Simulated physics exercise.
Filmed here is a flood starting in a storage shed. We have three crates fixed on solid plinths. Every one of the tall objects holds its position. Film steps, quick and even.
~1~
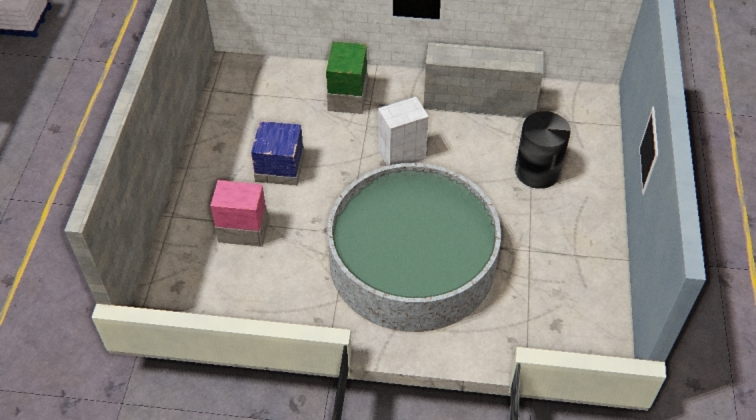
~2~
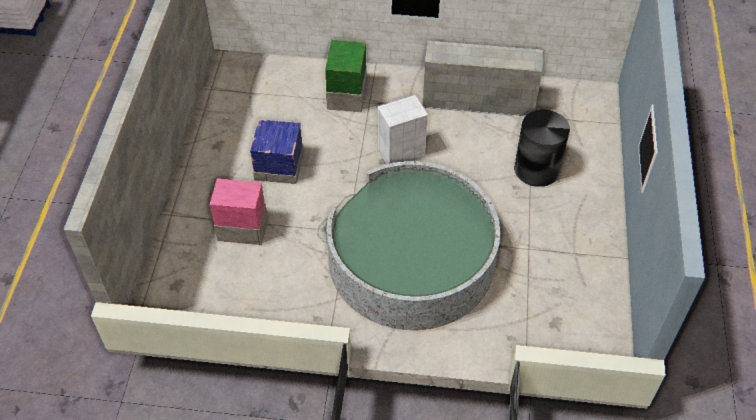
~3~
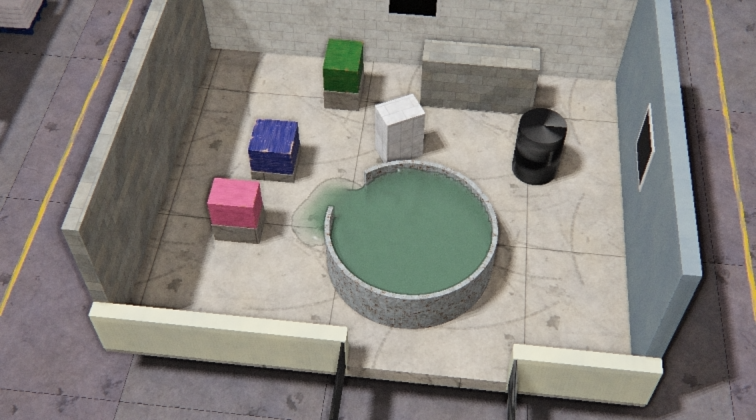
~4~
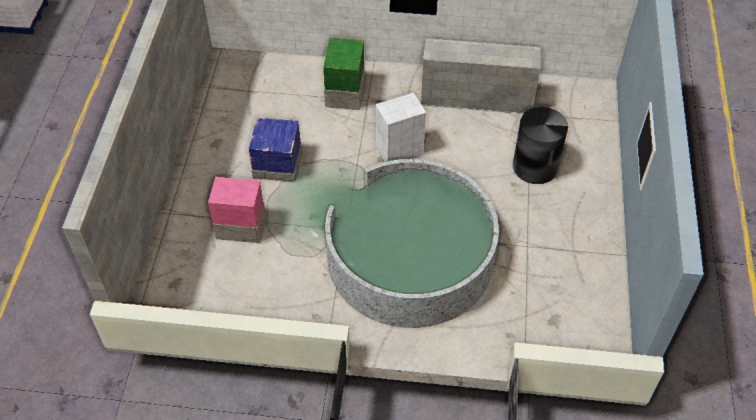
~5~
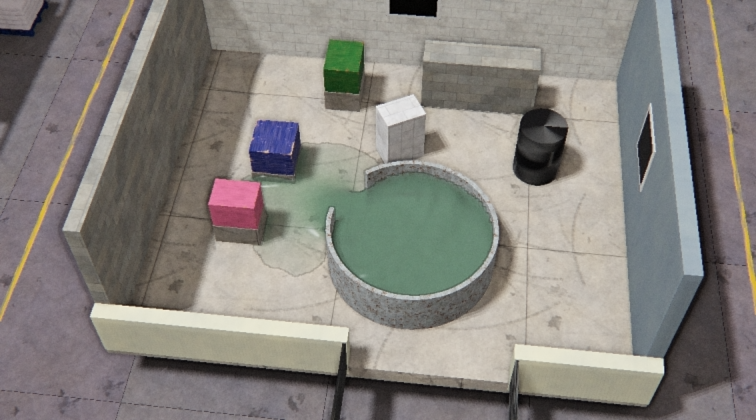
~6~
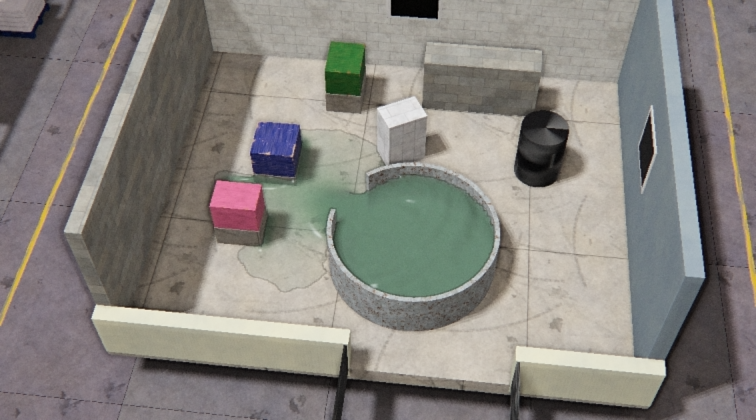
Green water pouring from a gap in a round stone tank, spreading across a shed floor among unmoving coloured blocks.
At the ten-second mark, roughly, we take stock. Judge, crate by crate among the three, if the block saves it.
Blue crate: Block fails, wet; pink crate: Block saves it; green crate: Block saves it.
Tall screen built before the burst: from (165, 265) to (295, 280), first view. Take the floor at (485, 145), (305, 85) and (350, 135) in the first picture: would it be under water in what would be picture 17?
First unwetted, then inundated, then inundated.
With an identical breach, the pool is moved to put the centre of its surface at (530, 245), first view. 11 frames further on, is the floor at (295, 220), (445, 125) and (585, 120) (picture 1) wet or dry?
Submerged, submerged, untouched.
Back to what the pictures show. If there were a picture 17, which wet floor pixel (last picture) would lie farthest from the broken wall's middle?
Close to (214, 52), I think.
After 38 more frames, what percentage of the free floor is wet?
I'd guess some 75 per cent.
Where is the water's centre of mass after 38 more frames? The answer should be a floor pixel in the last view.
I'd point to (342, 193).
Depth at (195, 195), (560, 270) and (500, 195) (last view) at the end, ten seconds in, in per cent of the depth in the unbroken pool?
The depths come to near 10, 6 and 4 per cent respectively.
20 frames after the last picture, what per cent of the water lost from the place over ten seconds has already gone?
Near 0 in a hundred.
A moment on, water covers 25 % of the floor; the blue crate water round its plinth, the pink crate water round its plinth, the green crate water round its plinth.
Next, water covers 45 % of the floor; the blue crate water round its plinth, the pink crate water round its plinth, the green crate water round its plinth.
Then, water covers 55 % of the floor; the blue crate water round its plinth, the pink crate water round its plinth, the green crate water round its plinth.
Later, water covers 75 % of the floor; the blue crate water round its plinth, the pink crate water round its plinth, the green crate water round its plinth.
In the end, water covers 100 % of the floor; the blue crate was topped, the pink crate stayed above the water, the green crate stayed above the water.
